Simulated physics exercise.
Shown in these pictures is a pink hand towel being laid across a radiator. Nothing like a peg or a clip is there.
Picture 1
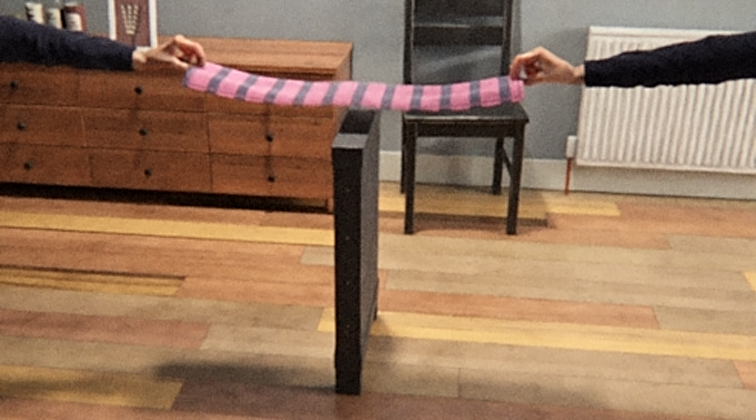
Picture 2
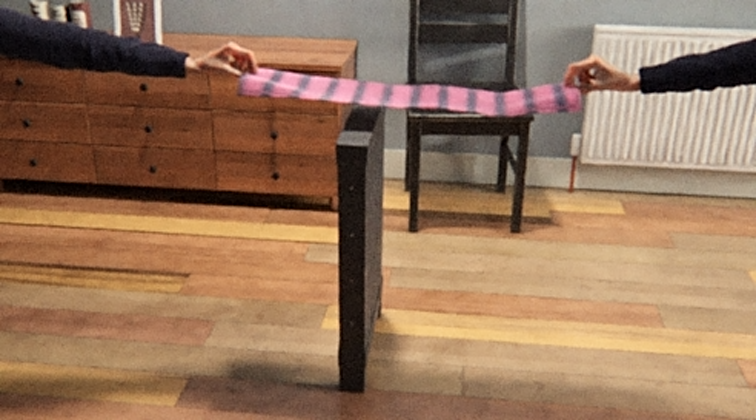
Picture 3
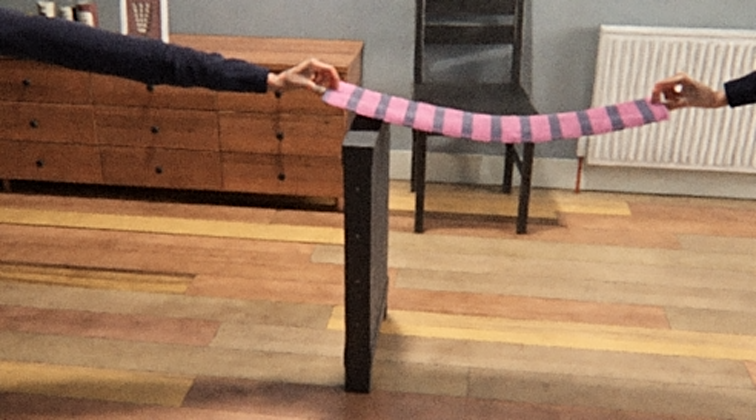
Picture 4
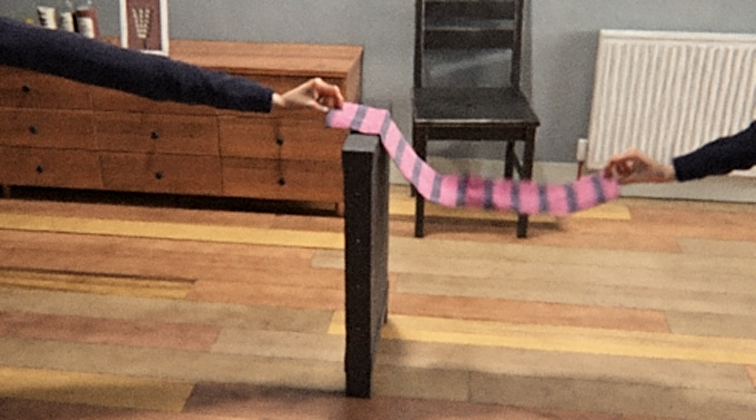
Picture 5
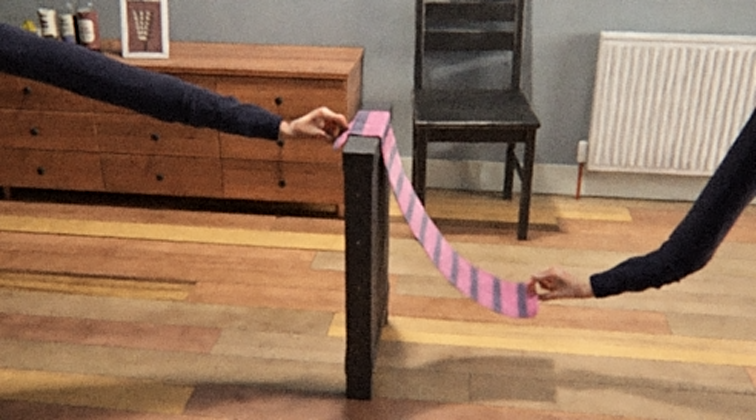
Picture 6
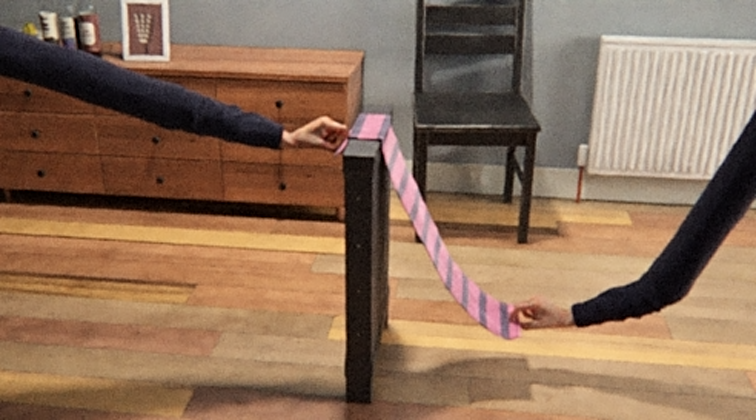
At the start, two hands stretch a pink cloth with grey stripes above a narrow black upright, then carry it right. The left hand lowers its end onto the top while the right hand sweeps down and back left, leaving most of the cloth sloping down the right side.
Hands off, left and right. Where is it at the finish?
Off to the right.
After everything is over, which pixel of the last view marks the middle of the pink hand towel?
(427, 362) for its middle.
Then, 0.34 s past the final frame, hand towel clear of the top and falling near (425, 294).
Then, 0.60 s past the final frame, hand towel in a heap on the floor near (426, 361).
When it is over, hand towel in a heap on the floor near (427, 362). The pink hand towel goes down on the right side.
